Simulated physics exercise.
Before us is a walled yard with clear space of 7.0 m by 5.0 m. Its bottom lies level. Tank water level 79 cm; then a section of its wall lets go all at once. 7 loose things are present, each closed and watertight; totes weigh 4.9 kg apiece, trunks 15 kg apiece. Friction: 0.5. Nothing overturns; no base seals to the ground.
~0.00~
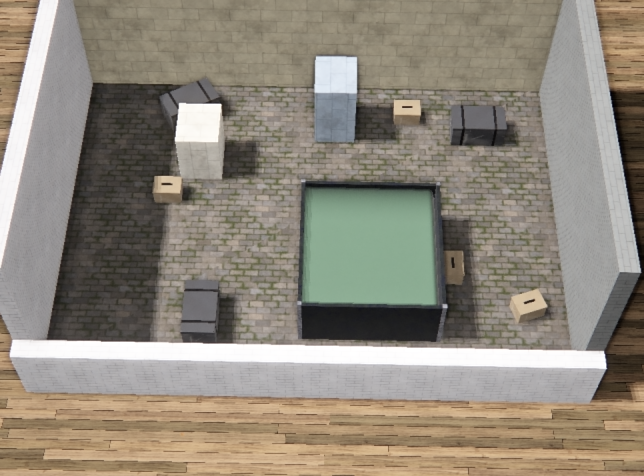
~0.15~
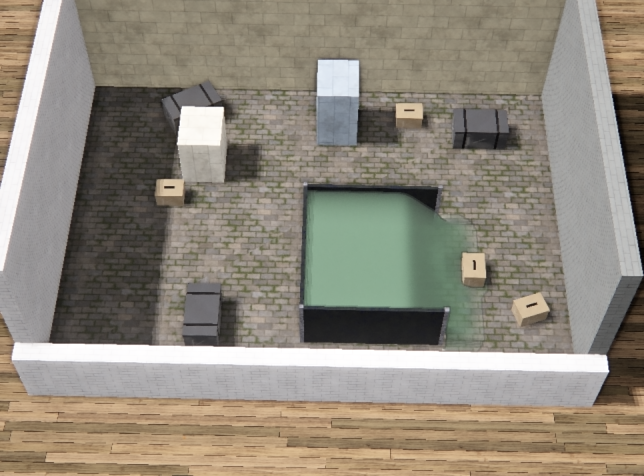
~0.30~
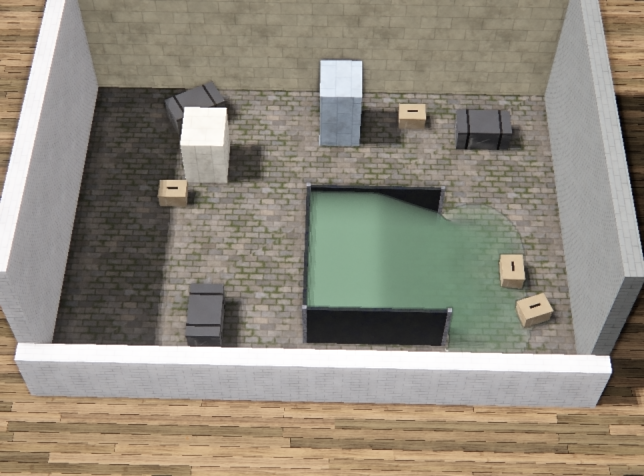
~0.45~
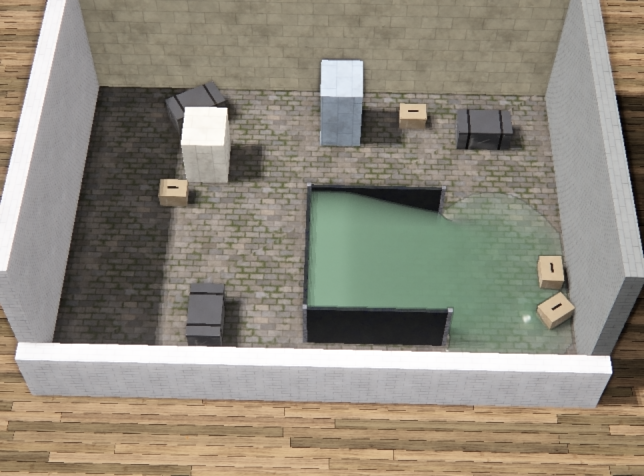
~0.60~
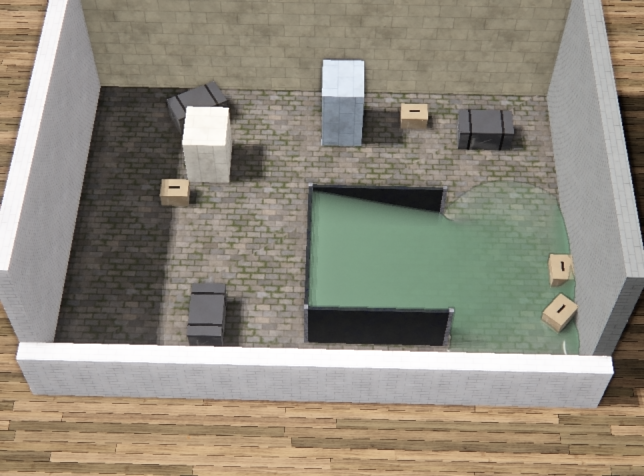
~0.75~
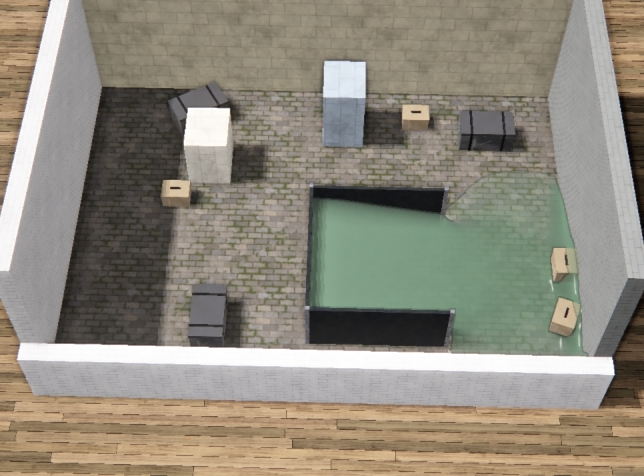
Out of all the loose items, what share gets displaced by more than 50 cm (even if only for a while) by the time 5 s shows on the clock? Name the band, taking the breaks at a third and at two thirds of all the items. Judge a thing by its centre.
The answer is the top band, two thirds or more.
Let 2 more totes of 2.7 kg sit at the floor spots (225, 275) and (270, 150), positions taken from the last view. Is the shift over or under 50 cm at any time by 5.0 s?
Result in order: Not exceeded; not exceeded.
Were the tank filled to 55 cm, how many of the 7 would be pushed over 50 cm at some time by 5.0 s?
Under that setup the answer is 5.
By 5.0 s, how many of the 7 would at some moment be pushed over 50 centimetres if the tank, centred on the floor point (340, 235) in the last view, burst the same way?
Then the count would be 6.
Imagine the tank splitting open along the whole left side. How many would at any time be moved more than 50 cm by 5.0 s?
So the tally would be 4.
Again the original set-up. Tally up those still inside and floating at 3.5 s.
3 at that moment.
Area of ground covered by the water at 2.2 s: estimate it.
Flooded: Near 13 m2.
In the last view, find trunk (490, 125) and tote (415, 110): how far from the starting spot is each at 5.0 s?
Object 1: 140 cm. Object 2: 200 cm.
After 1.1 s 2 of 7 are over 50 cm from their spots; 2 afloat.
After 2.2 s 3 of 7 are over 50 cm from their spots; 2 afloat.
After 3.5 s 5 of 7 are over 50 cm from their spots; 3 afloat.
After 5.0 s 6 of 7 are over 50 cm from their spots, and 6 have been at some point; 4 afloat.
